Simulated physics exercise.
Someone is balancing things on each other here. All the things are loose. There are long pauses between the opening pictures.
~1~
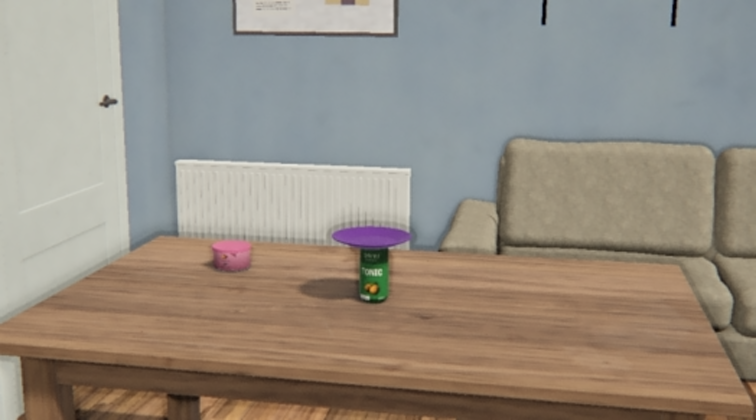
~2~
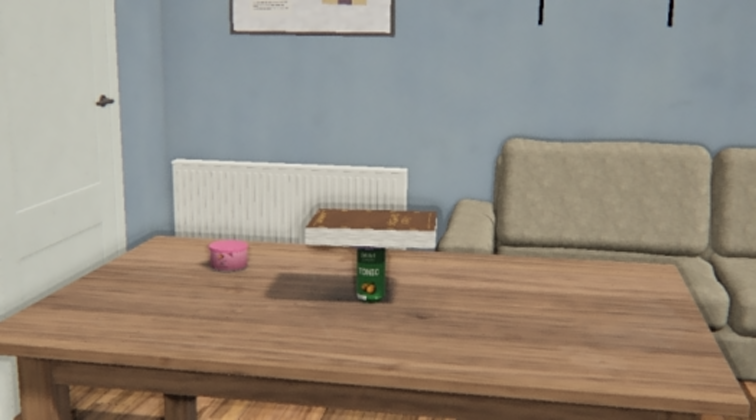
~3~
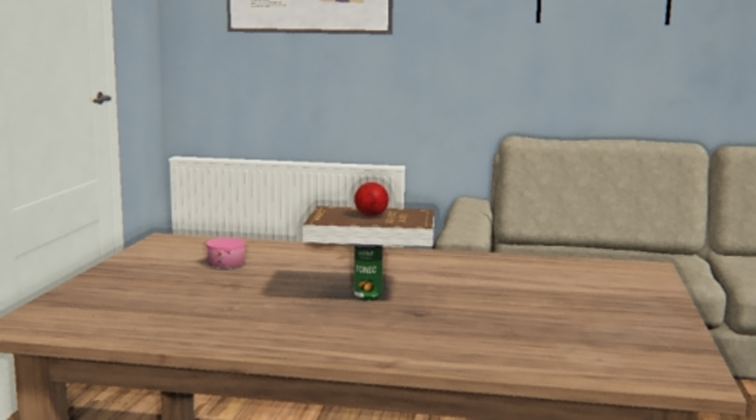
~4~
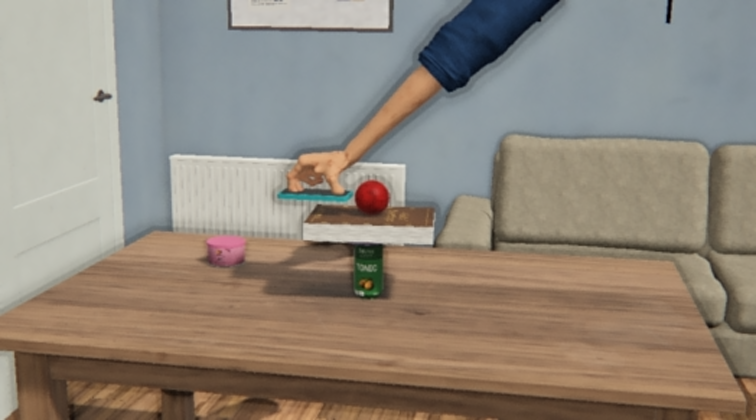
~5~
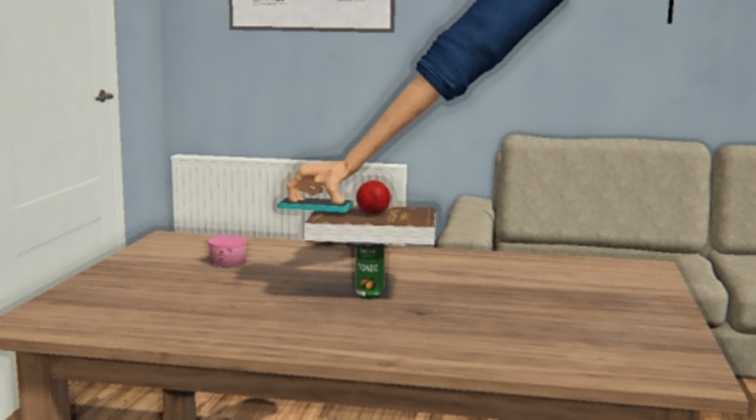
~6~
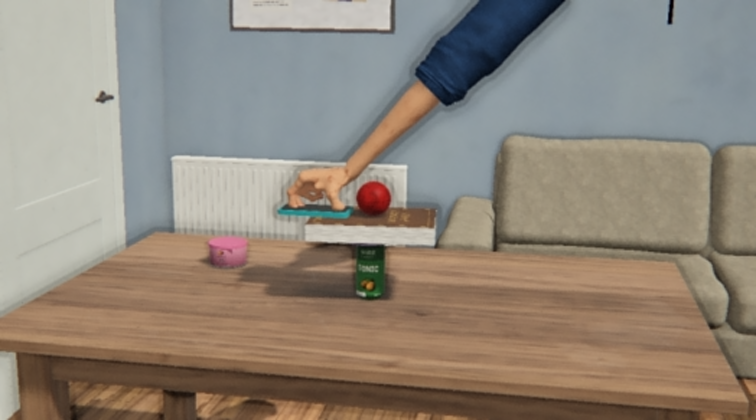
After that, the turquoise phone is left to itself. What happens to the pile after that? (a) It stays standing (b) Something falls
It stays standing (a).
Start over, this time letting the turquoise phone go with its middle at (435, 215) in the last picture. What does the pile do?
Afterwards the pile remains stable.
Then, 1.00 s after the last picture, nothing has stirred.
Then, 2.10 s after the last picture, turquoise phone resting near (316, 211).
At rest, all 6 in place. Seen from the same camera at the end, turquoise phone near (316, 211). The pile stays up.
